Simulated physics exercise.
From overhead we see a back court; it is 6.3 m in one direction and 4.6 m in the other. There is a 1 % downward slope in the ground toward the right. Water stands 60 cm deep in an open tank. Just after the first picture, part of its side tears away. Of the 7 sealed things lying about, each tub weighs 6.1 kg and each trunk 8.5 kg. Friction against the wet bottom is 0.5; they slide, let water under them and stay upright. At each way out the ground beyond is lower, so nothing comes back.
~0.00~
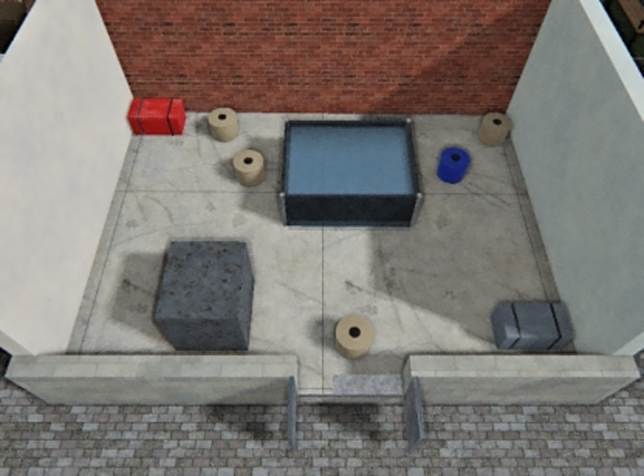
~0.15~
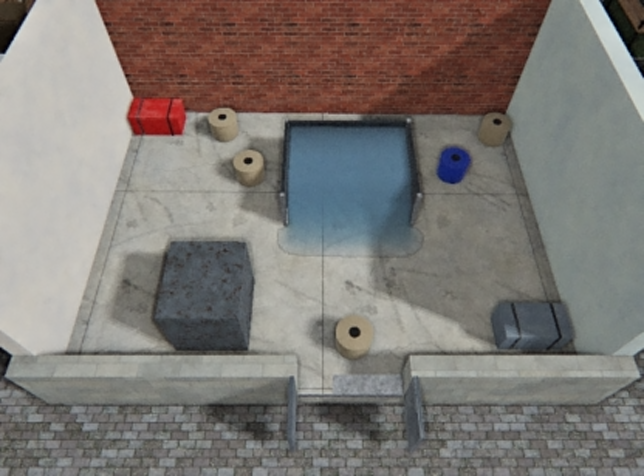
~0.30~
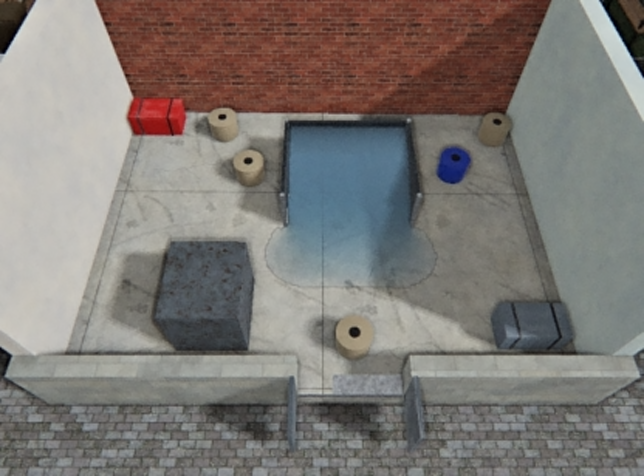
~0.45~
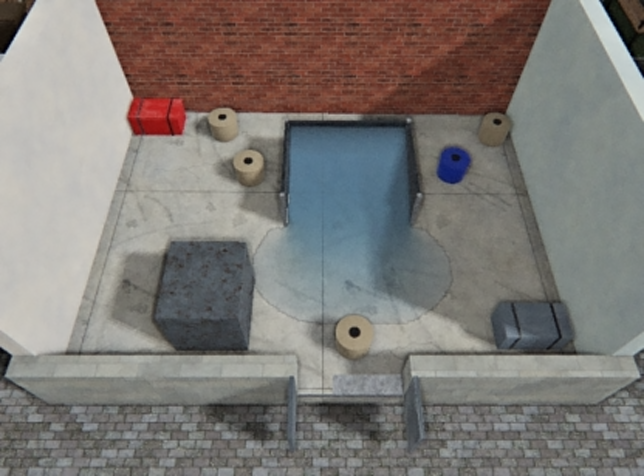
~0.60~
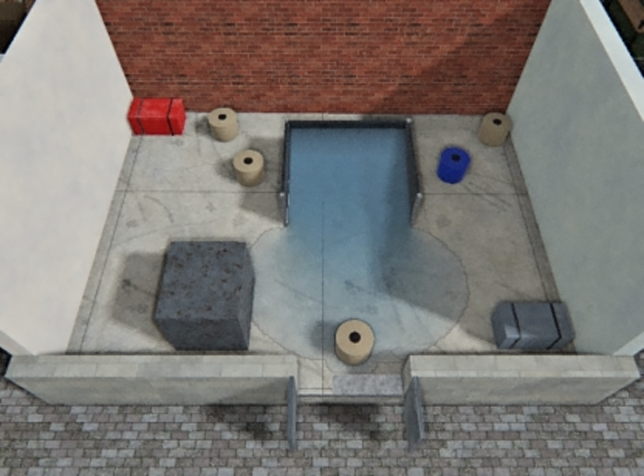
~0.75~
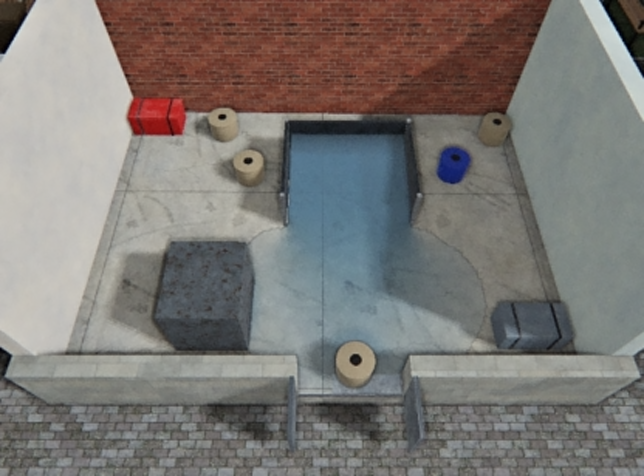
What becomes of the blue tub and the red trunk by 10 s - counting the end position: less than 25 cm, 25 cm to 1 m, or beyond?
In the end the blue tub should get washed clear away. The red trunk should remain roughly unmoved.
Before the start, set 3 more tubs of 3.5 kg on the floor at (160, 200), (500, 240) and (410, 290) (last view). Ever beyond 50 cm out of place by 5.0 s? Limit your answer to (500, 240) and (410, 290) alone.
Well, the first is higher and the second higher.
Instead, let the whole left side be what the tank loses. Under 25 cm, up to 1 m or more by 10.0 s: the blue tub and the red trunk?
The blue tub remains where it was; the red trunk is swept a long way.
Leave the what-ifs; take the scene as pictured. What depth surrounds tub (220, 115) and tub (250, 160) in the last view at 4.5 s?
I'd put it at 0 cm and 0 cm respectively.
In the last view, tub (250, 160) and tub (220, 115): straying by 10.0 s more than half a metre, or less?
First one stayed inside, second one stayed inside.
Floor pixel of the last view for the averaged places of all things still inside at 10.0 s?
I'd put it around (308, 138).
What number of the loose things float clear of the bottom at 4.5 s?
By my count, 2.
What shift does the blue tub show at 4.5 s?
By that time, close to 30 cm.
After 2.0 s the blue tub is near (455, 158), 0.0 m from its start, aground; the red trunk is near (155, 108), 0.0 m from its start, aground; 1 of 7 are out; 1 afloat.
After 4.5 s the blue tub is near (447, 146), 0.3 m from its start, aground; the red trunk is near (155, 108), 0.0 m from its start, aground; 1 of 7 are out; 2 afloat.
After 7.0 s the blue tub is near (440, 113), 1.0 m from its start, afloat; the red trunk is near (155, 107), 0.0 m from its start, aground; 1 of 7 are out; 3 afloat.
After 10.0 s the blue tub is near (393, 107), 1.4 m from its start, aground; the red trunk is near (155, 108), 0.0 m from its start, aground; 1 of 7 are out; 4 afloat.
